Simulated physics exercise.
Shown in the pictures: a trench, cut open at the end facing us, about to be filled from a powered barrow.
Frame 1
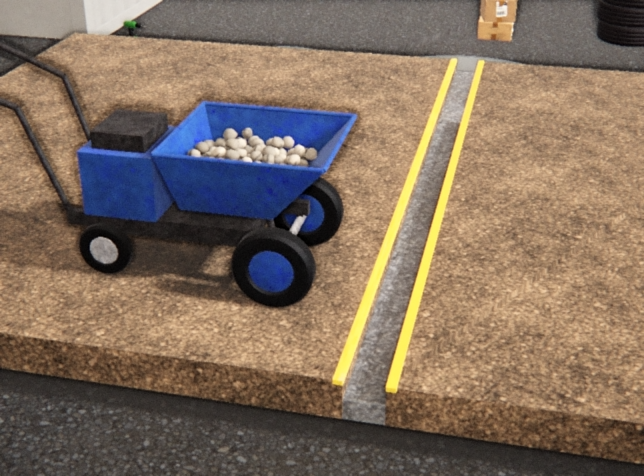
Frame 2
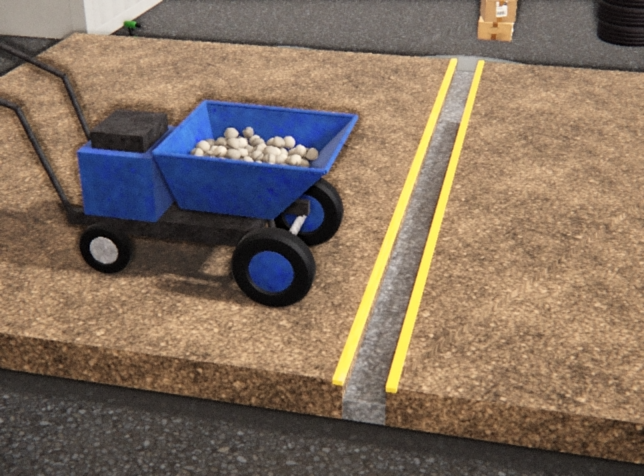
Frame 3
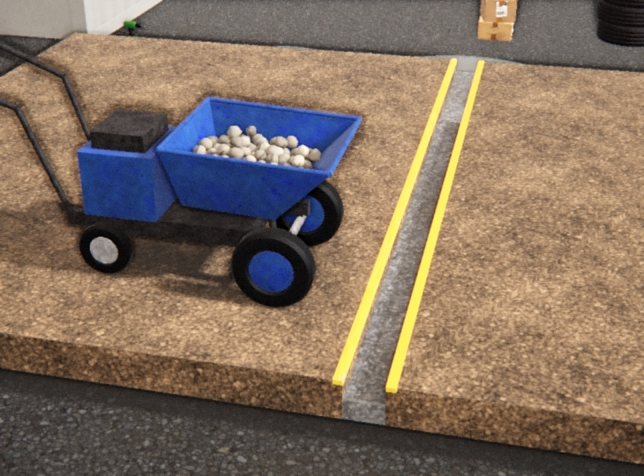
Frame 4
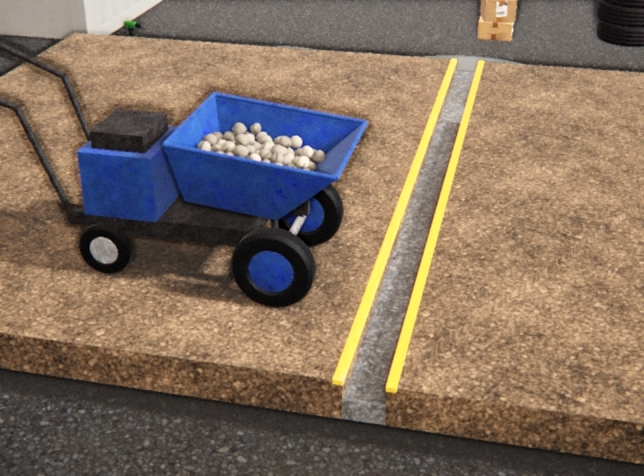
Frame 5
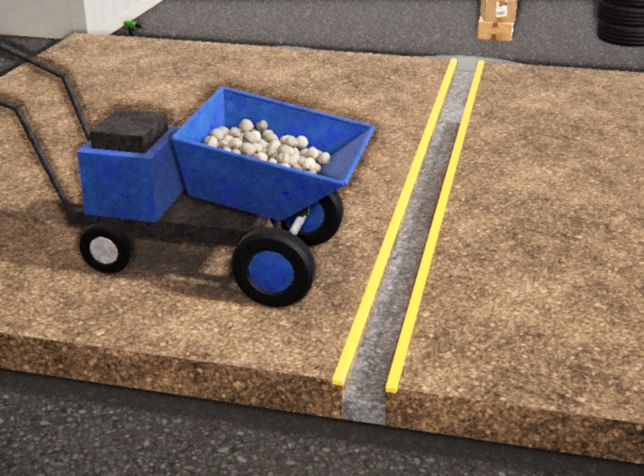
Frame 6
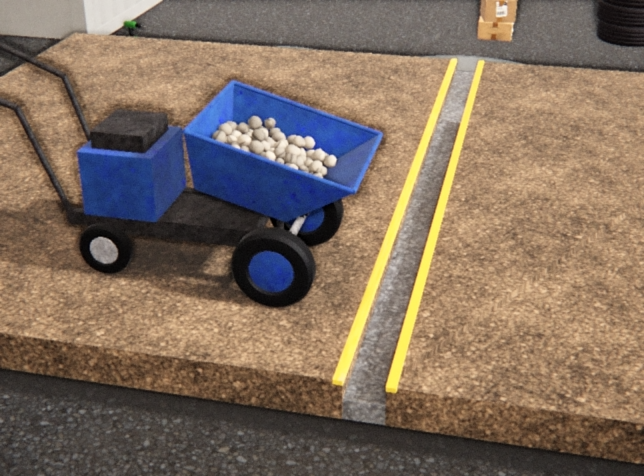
Blue powered barrow standing beside a narrow yellow-edged trench, its skip of pale river pebbles slowly tilting forward to the right.
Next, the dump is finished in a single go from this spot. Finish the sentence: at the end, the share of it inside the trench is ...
... below half.
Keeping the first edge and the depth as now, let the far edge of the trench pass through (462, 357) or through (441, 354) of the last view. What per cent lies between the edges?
The first try lands around 90 %, the second around 80 %.
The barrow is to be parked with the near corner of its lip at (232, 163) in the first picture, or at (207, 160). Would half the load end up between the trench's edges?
Trial 1 falls short of half, trial 2 falls short of half.
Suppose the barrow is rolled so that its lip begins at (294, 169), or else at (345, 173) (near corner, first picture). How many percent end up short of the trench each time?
Near 0 and 0 percent respectively.
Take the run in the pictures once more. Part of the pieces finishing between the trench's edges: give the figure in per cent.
My estimate is some 10 %.
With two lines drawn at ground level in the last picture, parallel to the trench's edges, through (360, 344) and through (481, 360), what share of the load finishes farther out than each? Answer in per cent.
I reckon some 80 per cent and some 20 per cent.
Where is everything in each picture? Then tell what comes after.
Lip of the skip at (323, 171), level; top of the load at (241, 154), river pebbles; first edge of the trench at (351, 342); far edge at (402, 349), the trench under half as wide as the skip, and about half as deep as wide, in the first frame.
Lip of the skip at (325, 172), level; top of the load at (242, 154), in the second frame.
Lip of the skip at (329, 175), tipped barely; top of the load at (236, 154), in the third frame.
Lip of the skip at (336, 179), tipped a little; top of the load at (228, 159), in the fourth frame.
Lip of the skip at (344, 184), tipped a little; top of the load at (235, 156), in the fifth frame.
Lip of the skip at (353, 192), tipped clearly; top of the load at (234, 147); first edge of the trench at (351, 342); far edge at (402, 349), in the sixth frame.
Soon after the last picture, skip tipped steeply; all in the skip.
A little later, skip tipped right over; nearly all in the skip; a stray few in or heaped over the trench; a stray few beyond it.
Later still, skip tipped right over; about a quarter in the skip; a small part in or heaped over the trench; about two thirds beyond it.
At rest, skip tipped right over; about a quarter in the skip; a small part in or heaped over the trench; about two thirds beyond it.
